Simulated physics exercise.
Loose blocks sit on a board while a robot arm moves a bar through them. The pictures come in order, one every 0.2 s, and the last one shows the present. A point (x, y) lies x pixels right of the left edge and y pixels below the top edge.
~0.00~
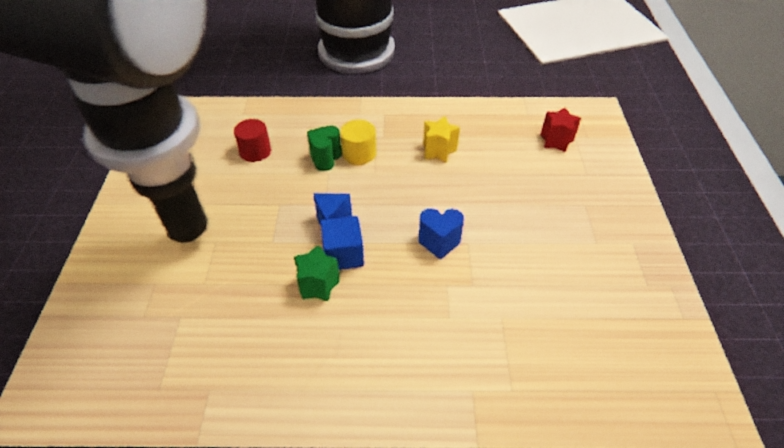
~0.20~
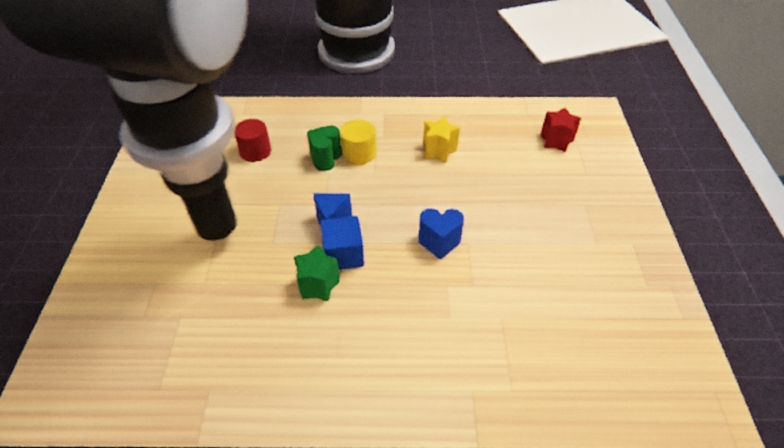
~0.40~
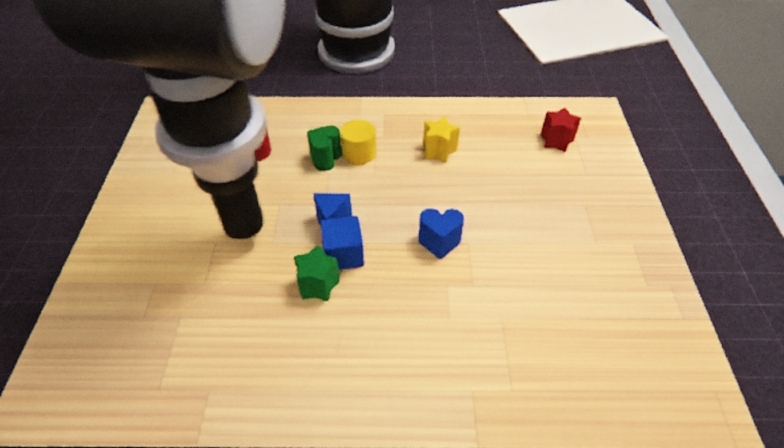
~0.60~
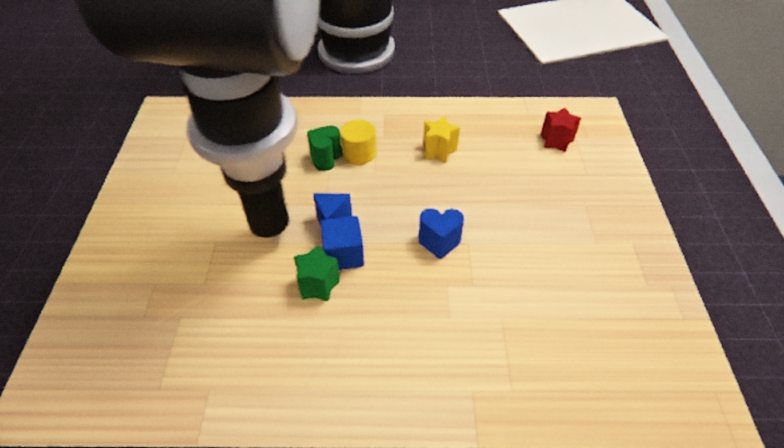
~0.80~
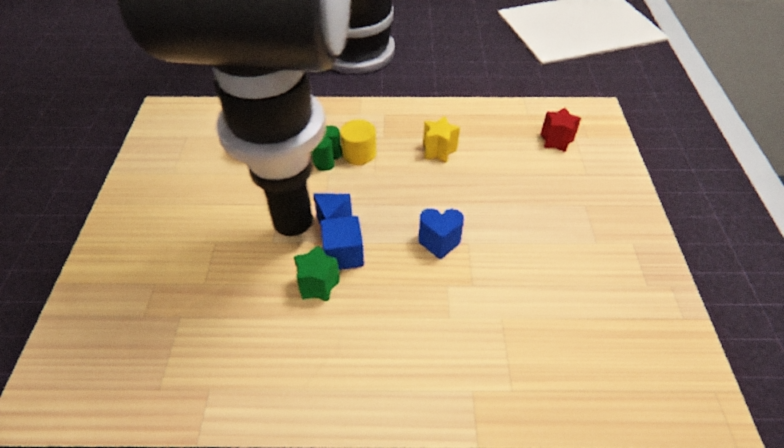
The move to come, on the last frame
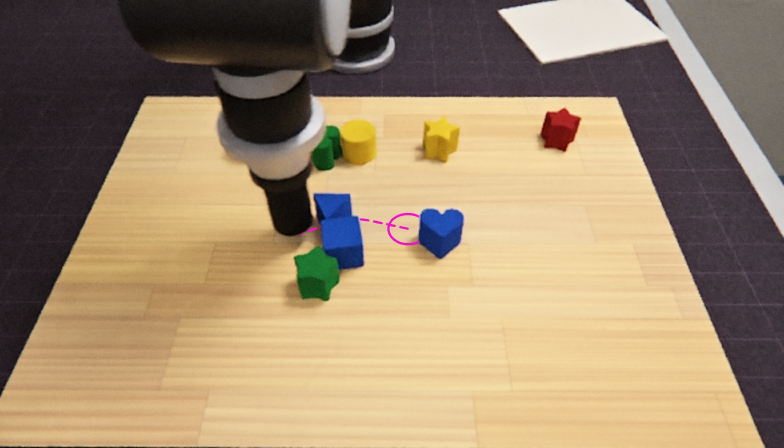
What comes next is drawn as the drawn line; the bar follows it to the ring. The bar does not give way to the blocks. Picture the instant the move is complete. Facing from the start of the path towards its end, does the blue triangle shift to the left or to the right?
Facing from start to end, it shifts left.
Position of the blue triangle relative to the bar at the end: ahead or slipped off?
Prediction: Slipped aside.
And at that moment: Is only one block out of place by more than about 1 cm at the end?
I believe so.
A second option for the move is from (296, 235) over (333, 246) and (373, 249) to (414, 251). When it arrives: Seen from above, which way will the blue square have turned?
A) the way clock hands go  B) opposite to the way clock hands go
The one that fits is A, the way clock hands go.
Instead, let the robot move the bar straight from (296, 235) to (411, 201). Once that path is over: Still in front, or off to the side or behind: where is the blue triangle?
The bar still has it in front.
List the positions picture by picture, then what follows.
Tip of the bar at (188, 227), middles of tops, blue triangle at (330, 201), blue square at (341, 232), blue heart block at (442, 220), in the first frame.
Bar at (217, 225), nothing pushed, in the second frame.
Bar at (244, 224), nothing pushed, in the third frame.
Bar at (269, 222), nothing pushed, in the fourth frame.
Bar at (293, 221), blue triangle at (330, 201), blue square at (341, 232), blue heart block at (442, 220), in the fifth frame.
The line goes from (296, 235) by way of (333, 223) and (371, 221) to (408, 229).
The first path, step by step. One third of the way, bar at (331, 209); blue triangle at (362, 193).
Two thirds of the way, bar at (371, 207); blue triangle at (399, 187), turned 15° anticlockwise.
At the end, bar at (409, 215); blue triangle at (423, 185), turned 40° anticlockwise; blue square unmoved; blue heart block at (449, 222).
